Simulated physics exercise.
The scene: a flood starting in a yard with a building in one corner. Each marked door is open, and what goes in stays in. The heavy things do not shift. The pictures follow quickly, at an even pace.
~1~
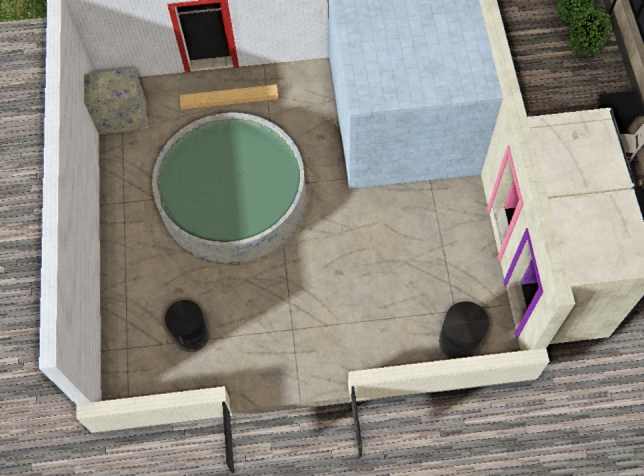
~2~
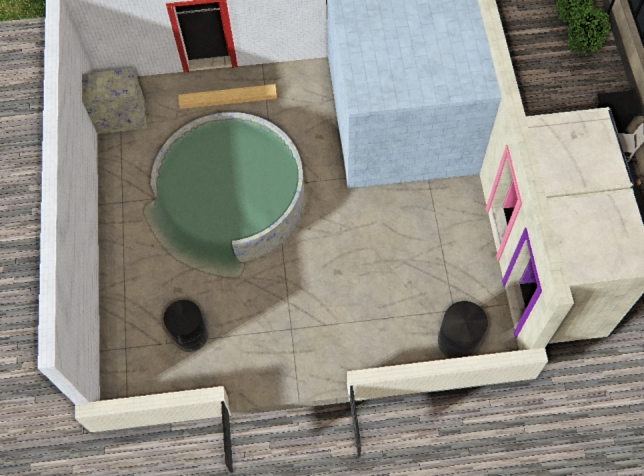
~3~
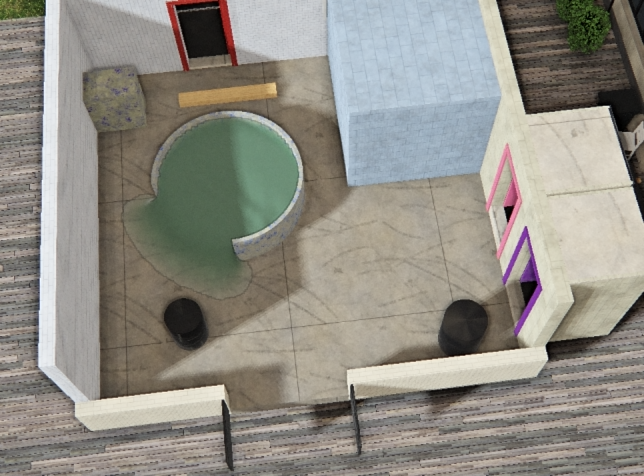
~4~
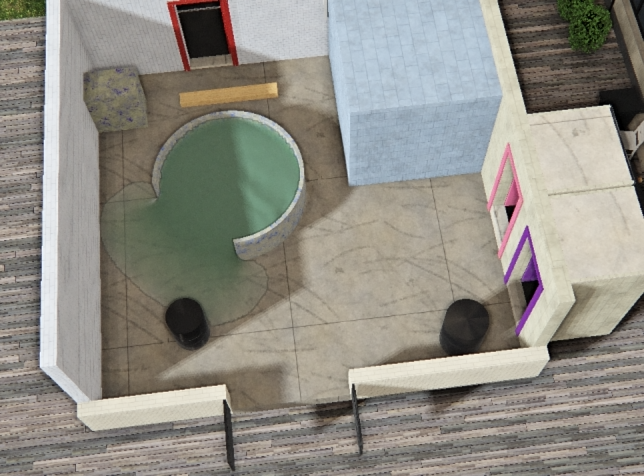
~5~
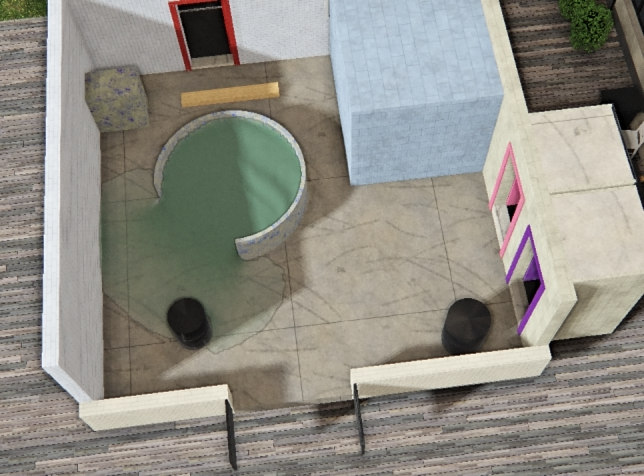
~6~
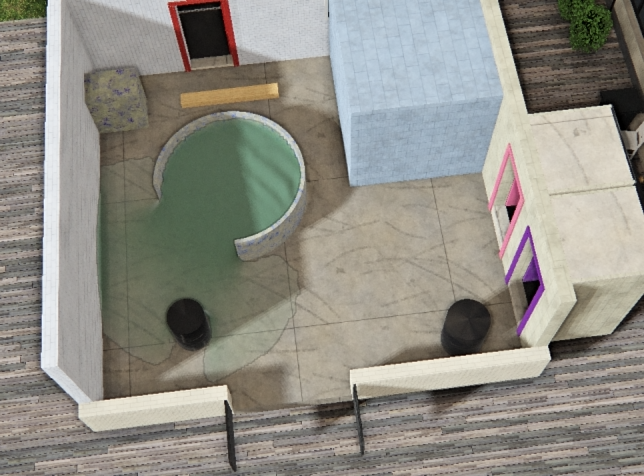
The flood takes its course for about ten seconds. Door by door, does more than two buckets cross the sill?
The purple door holds within the limit; the pink door holds within the limit; the red door holds within the limit.
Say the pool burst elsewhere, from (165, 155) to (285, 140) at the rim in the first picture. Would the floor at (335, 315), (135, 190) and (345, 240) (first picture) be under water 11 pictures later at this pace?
In that order: Clear, wet, dry.
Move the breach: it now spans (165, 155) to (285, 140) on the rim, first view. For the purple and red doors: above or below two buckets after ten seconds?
Purple takes less, red passes that mark.
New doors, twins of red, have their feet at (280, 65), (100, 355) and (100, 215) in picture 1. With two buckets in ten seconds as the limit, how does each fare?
In that order: Takes less, passes that mark, passes that mark.
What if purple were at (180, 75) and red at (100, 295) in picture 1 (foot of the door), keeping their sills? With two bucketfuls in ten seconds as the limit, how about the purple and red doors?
The purple one stays under, the red one takes more.
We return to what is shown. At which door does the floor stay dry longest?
That is the red one.
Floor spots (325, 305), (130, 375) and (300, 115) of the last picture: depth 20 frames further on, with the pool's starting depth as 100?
In that order: 6, 45 and 0 per cent.
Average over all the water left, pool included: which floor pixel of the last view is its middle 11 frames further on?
At about (189, 260).
A moment on, water covers 30 % of the floor; the purple door not reached, the pink door not reached, the red door not reached.
Next, water covers 35 % of the floor; the purple door not reached, the pink door not reached, the red door not reached.
Then, water covers 60 % of the floor; the purple door not reached, the pink door not reached, the red door not reached.
Later, water covers 85 % of the floor; the purple door wet at the sill, nothing in, the pink door wet at the sill, nothing in, the red door wet at the sill, nothing in.
In the end, water covers 95 % of the floor; the purple door under two buckets in, the pink door wet at the sill, nothing in, the red door wet at the sill, nothing in.
